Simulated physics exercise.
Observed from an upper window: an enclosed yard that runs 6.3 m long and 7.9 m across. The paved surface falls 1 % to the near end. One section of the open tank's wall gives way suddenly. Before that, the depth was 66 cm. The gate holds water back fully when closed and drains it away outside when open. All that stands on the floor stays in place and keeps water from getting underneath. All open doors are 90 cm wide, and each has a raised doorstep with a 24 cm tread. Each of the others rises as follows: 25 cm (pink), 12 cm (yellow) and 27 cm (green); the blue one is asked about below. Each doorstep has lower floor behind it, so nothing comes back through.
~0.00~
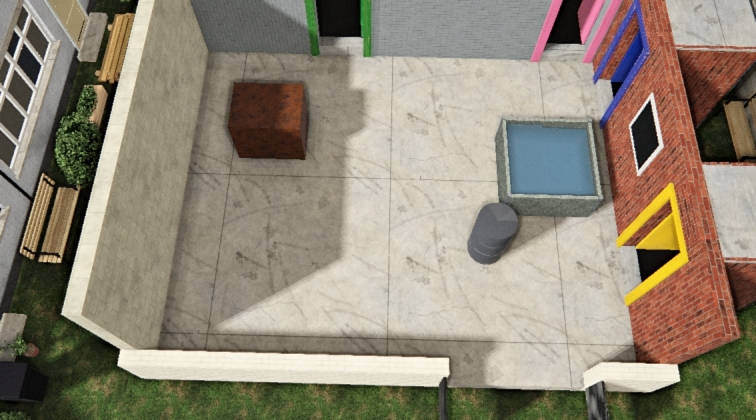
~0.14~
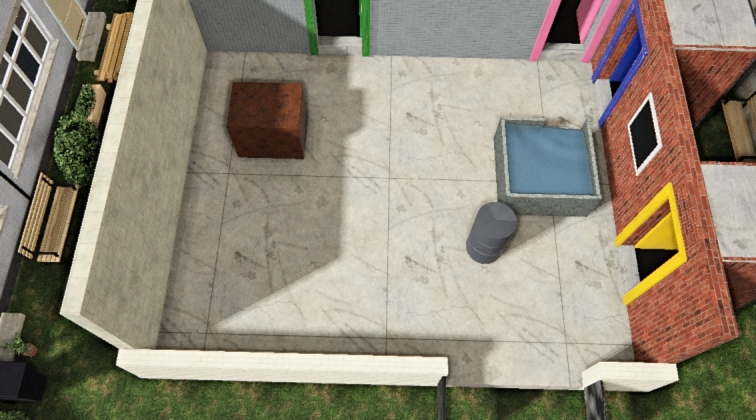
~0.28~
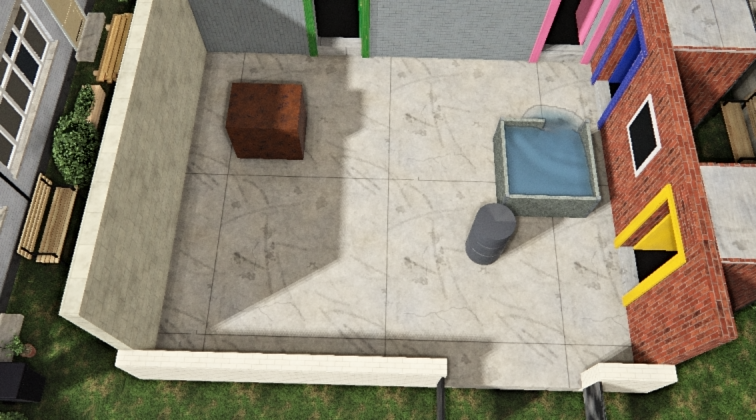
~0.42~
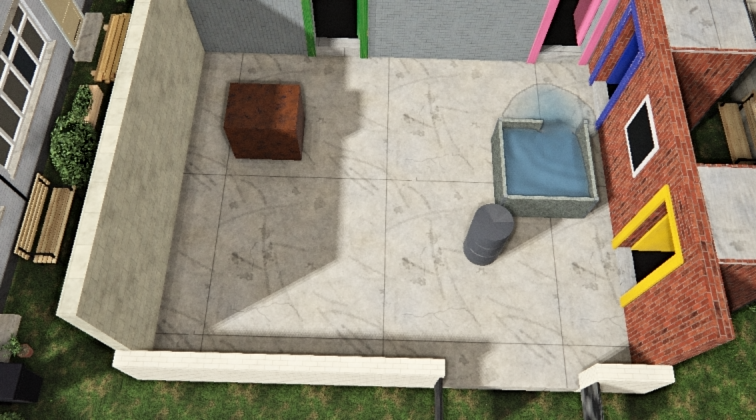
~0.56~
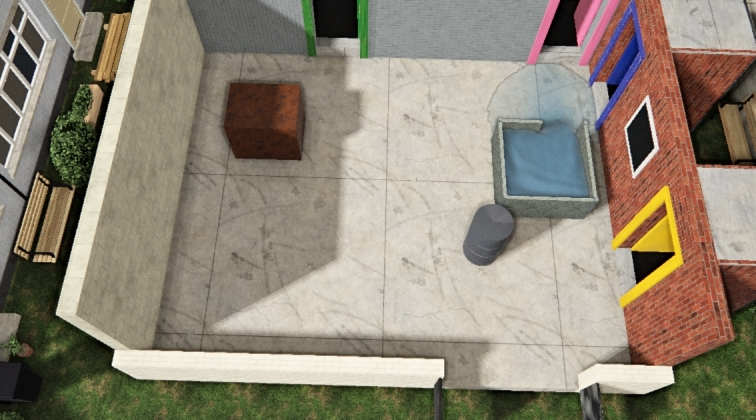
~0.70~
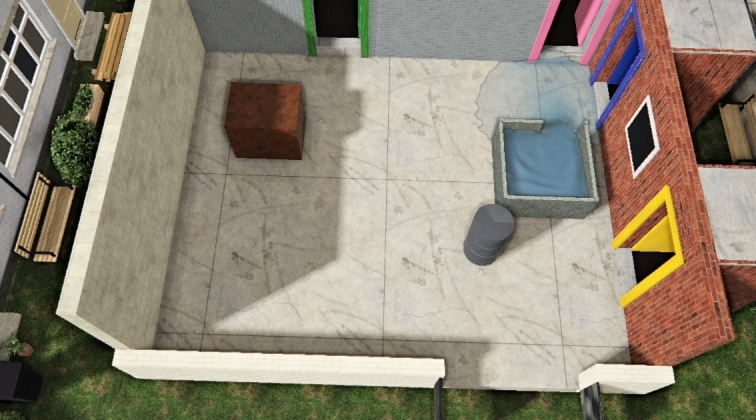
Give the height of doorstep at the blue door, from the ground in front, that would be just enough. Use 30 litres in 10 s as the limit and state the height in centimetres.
Close to 18 cm.
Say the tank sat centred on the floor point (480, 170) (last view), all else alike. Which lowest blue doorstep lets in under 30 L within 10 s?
It should be around 12.0 cm high.
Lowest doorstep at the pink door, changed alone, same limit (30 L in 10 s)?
Roughly 27 cm at pink.
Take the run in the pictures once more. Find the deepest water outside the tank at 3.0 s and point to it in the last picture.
Around (570, 107).
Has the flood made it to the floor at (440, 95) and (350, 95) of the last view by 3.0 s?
Note: Point one reached; point two reached.
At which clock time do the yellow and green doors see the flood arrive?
It gets to yellow after 4.5 s and to green after 2.4 s.
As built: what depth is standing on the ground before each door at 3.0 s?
Depths in cm: Pink 20, yellow 0, blue 21, green 4.
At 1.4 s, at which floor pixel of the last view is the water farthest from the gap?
At about (443, 66).
After 1.4 s water covers 10 % of the floor, deepest (43 cm) near (583, 70); 21 cm at the blue door, 3 litres in over its 17 cm doorstep.
After 3.0 s water covers 20 % of the floor, deepest (22 cm) near (570, 107); 21 cm at the blue door, 28 litres in over its 17 cm doorstep.
After 10.0 s water covers 75 % of the floor, deepest (10 cm) near (229, 363); 6 cm at the blue door, 36 litres in over its 17 cm doorstep.
At the blue door as built, the water arrived by 0.6 s and peaked near 24 cm at 1.2 s.
With a doorstep of 16.5 cm, 43 litres would have come in within the 10 s; with 19.5 cm, 18 litres. So under 30 litres takes about 18 cm.
